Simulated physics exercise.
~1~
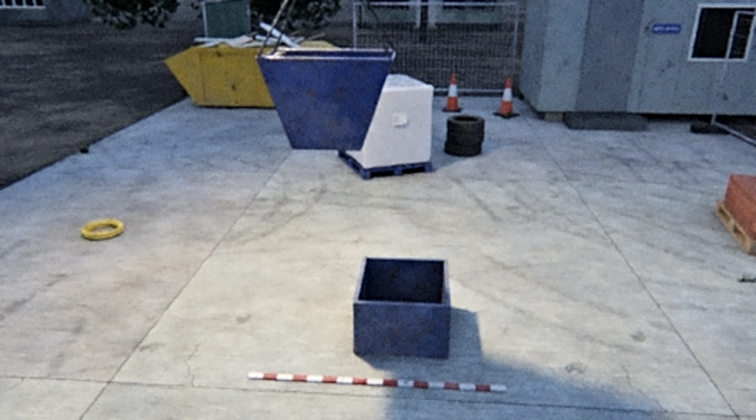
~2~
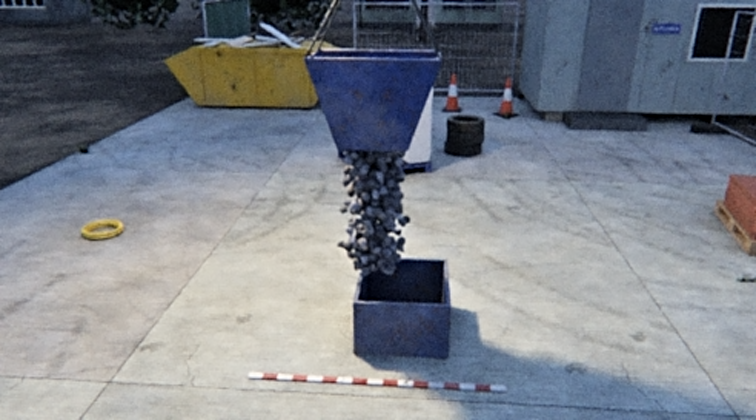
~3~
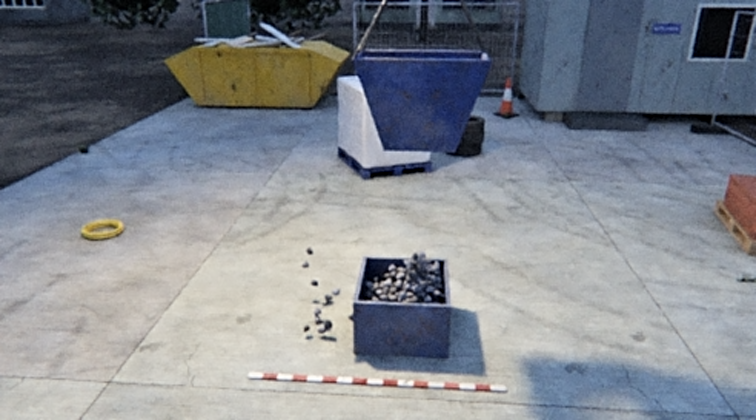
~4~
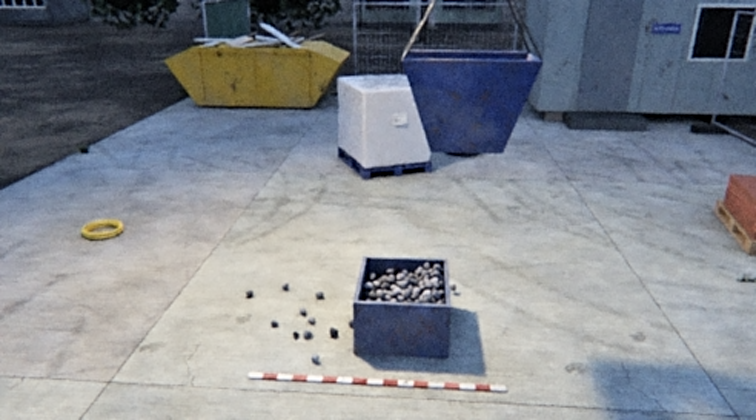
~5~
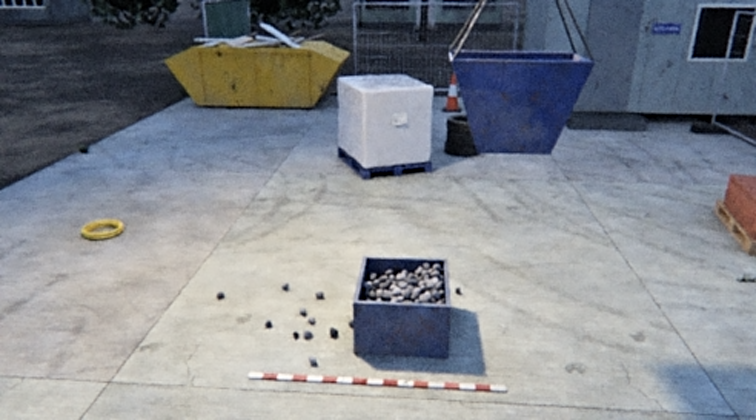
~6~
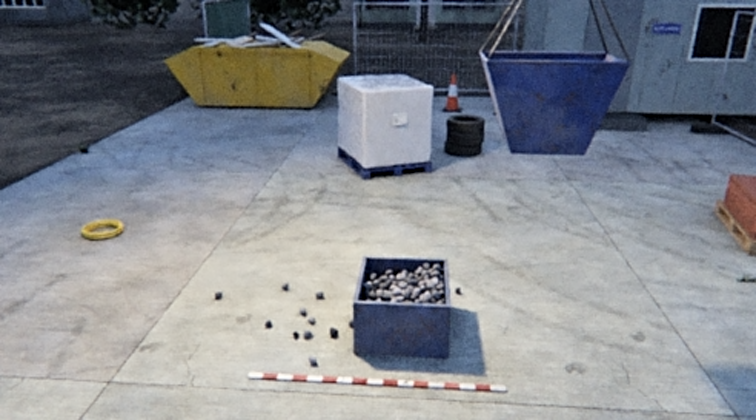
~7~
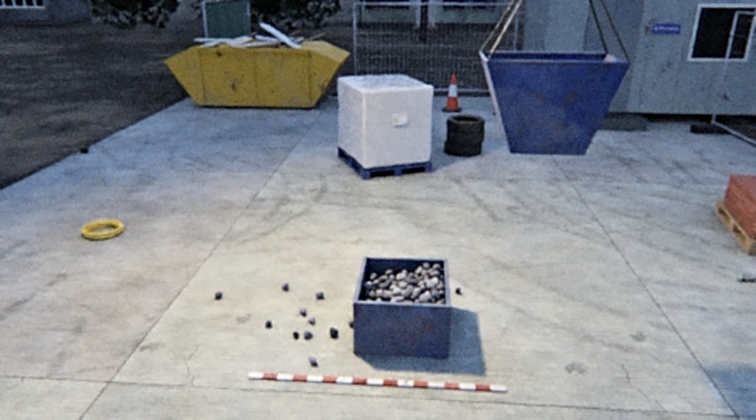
A blue skip hanging from a crane moves right across a concrete yard and drops a stream of round dark stones from its underside into a blue open bin, then halts empty at right; nearly all the stones lie in the bin, with a few scattered on the ground, mostly to its left.
